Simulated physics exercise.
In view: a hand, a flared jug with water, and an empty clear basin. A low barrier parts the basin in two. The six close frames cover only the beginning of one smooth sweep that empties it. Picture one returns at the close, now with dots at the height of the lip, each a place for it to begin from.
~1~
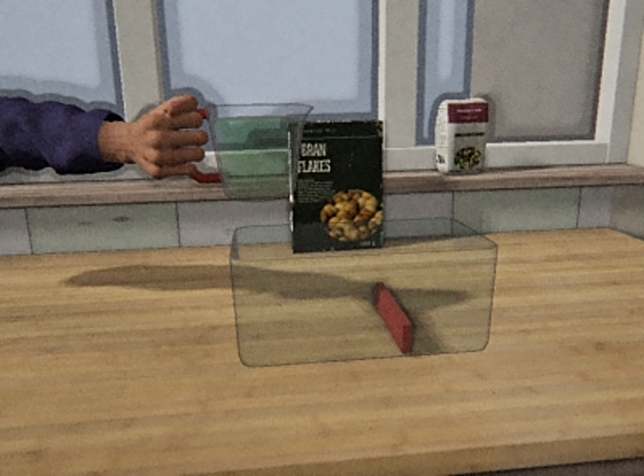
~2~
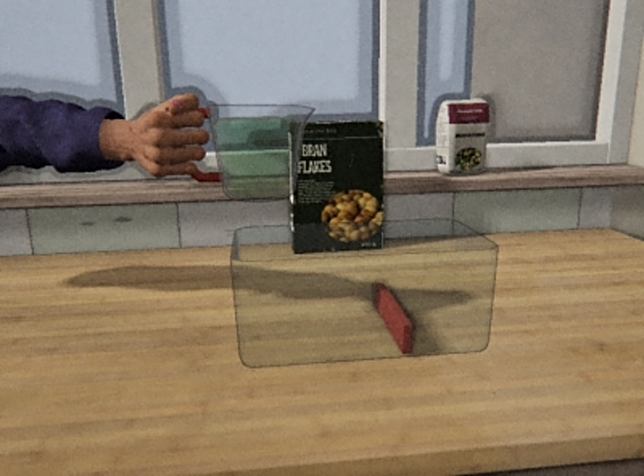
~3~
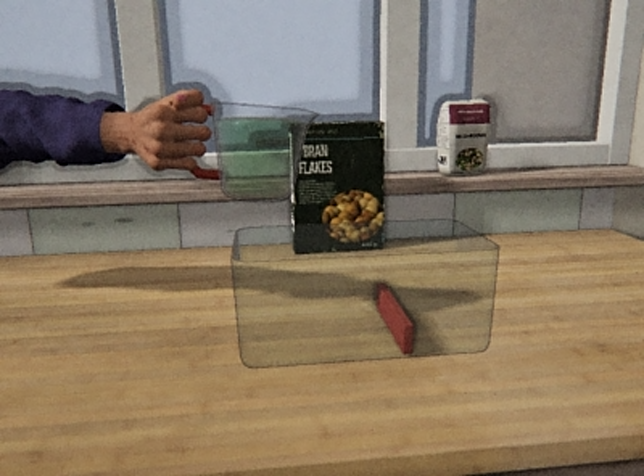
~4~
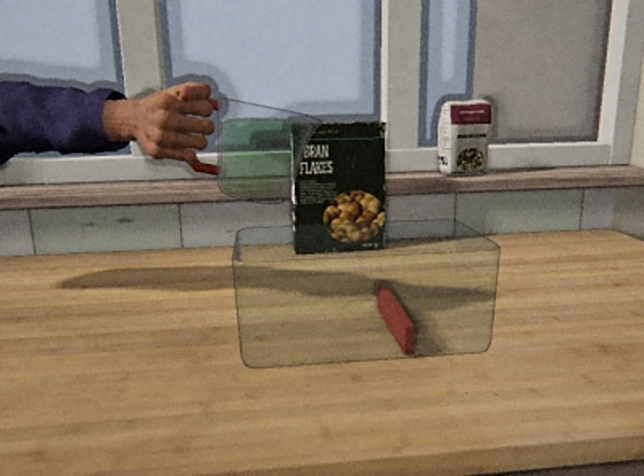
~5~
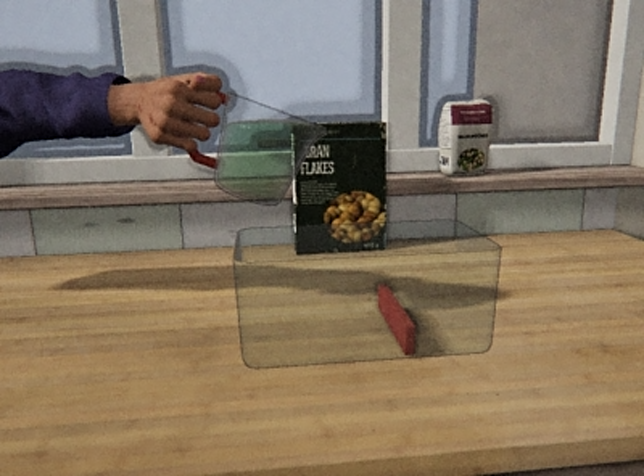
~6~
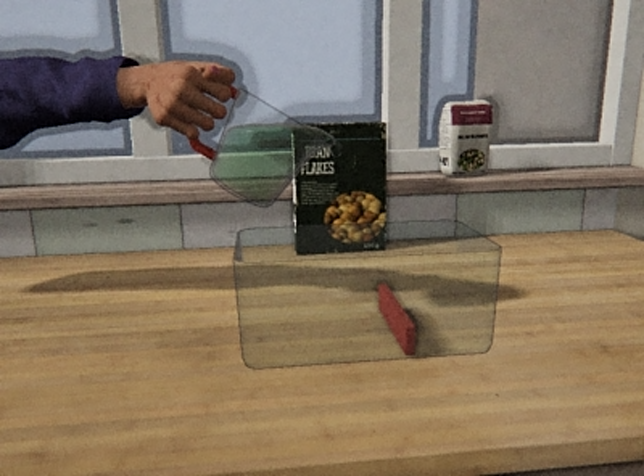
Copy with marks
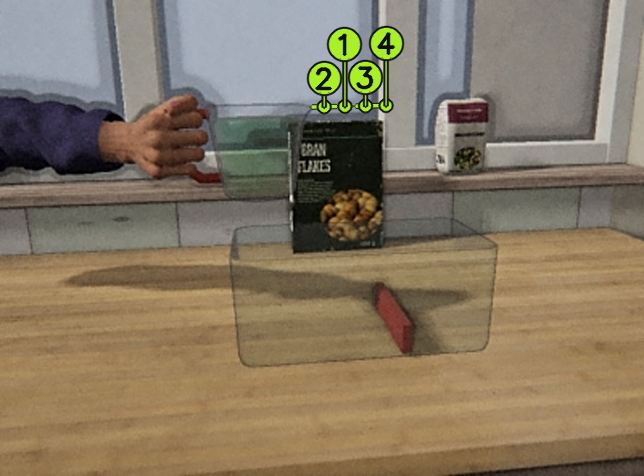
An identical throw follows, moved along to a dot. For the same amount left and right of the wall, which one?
I would pick spot 1.
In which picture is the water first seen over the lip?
In picture 6.
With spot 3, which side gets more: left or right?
The right one.
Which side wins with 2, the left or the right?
The left one.
On the marked copy, 1 at (344, 106); 2 at (324, 106); 3 at (365, 105); 4 at (386, 105).
If 1 is chosen, about 46 % ends left of the wall and 53 % right of it.
If 2 is chosen, about 80 % ends left of the wall and 20 % right of it.
If 3 is chosen, about 26 % ends left of the wall and 73 % right of it.
If 4 is chosen, about 24 % ends left of the wall and 75 % right of it.
